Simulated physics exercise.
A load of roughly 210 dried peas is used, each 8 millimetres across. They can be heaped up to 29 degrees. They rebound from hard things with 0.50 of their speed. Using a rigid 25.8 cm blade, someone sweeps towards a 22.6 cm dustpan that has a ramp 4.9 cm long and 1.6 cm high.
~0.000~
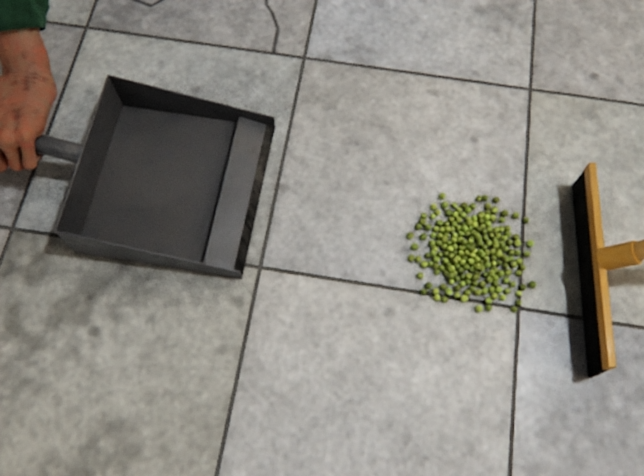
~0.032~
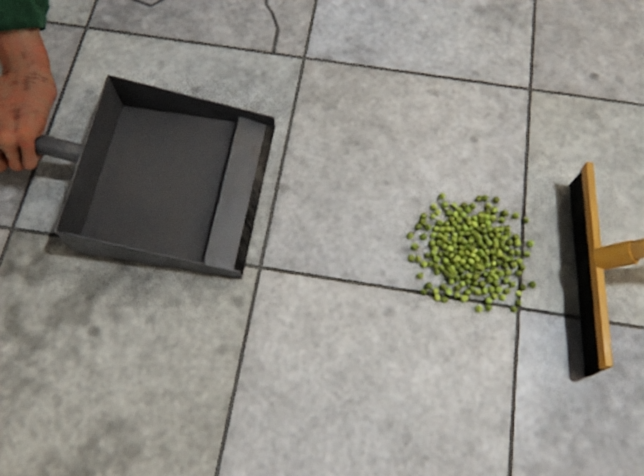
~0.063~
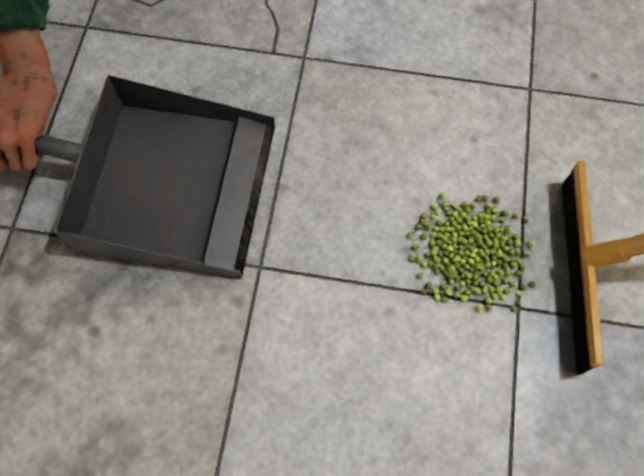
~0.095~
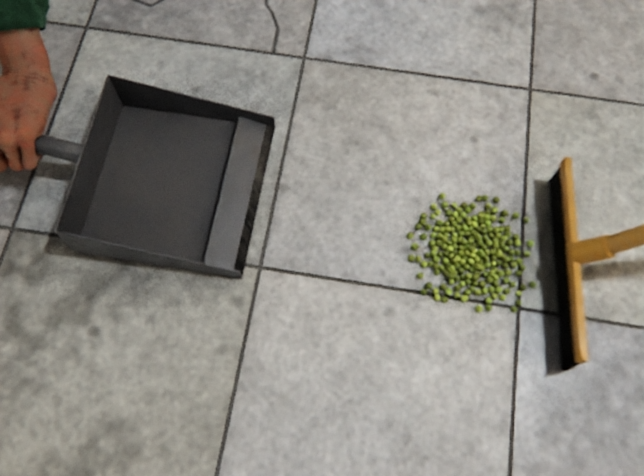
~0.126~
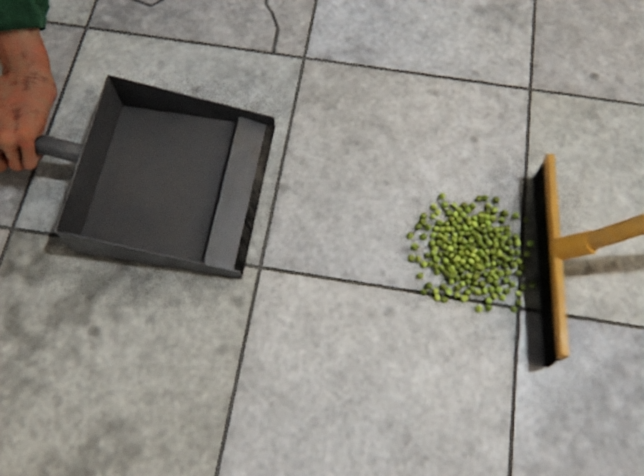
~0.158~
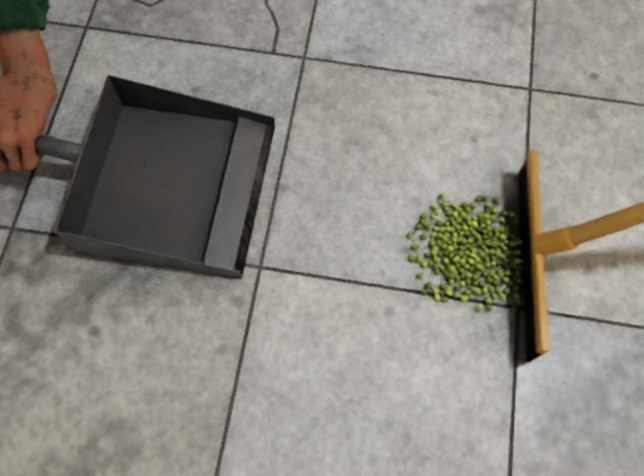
At first, a hand at the left holds a dark grey dustpan still on grey tiles, with a loose pile of small green peas lying apart from a wooden-backed broom at the right. The broom then slides left across the floor, closing the gap, until its dark edge meets the pile's right side.
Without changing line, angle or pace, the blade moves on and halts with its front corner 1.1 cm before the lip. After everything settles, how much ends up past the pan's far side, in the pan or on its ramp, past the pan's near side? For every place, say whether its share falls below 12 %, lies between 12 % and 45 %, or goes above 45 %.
One by one: Past the pan's far side: A low share. In the pan or on its ramp: A medium share. Past the pan's near side: A medium share.
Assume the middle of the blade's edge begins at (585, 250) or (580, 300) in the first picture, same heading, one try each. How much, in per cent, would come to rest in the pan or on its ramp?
About 25 and 35 per cent.
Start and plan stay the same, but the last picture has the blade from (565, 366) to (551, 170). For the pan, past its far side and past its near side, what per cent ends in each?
Pan 30; far 0; near 30.
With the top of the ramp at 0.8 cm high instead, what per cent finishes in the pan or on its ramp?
That would give something like 40 per cent.
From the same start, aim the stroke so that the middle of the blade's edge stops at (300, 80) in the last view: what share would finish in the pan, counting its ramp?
About 5 per cent.
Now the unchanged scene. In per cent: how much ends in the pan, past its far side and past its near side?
Far side - 5; pan - 35; near side - 20.
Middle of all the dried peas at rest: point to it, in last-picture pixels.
Roughly (251, 219).
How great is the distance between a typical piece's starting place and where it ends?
About 30 cm.
Then, at 0.40 s, middle of the blade 19 cm from the lip; 0 % over the lip, far side 0 %, near side 10 %.
After 0.56 s, middle of the blade 8 cm from the lip; 0 % over the lip, far side 0 %, near side 15 %.
After 0.84 s, middle of the blade 2 cm from the lip; 35 % over the lip, far side 5 %, near side 20 %.
In the end, at 1.6 s, far side 5 %, pan 35 %, near side 20 %, in front of the lip or behind the blade 45 %.
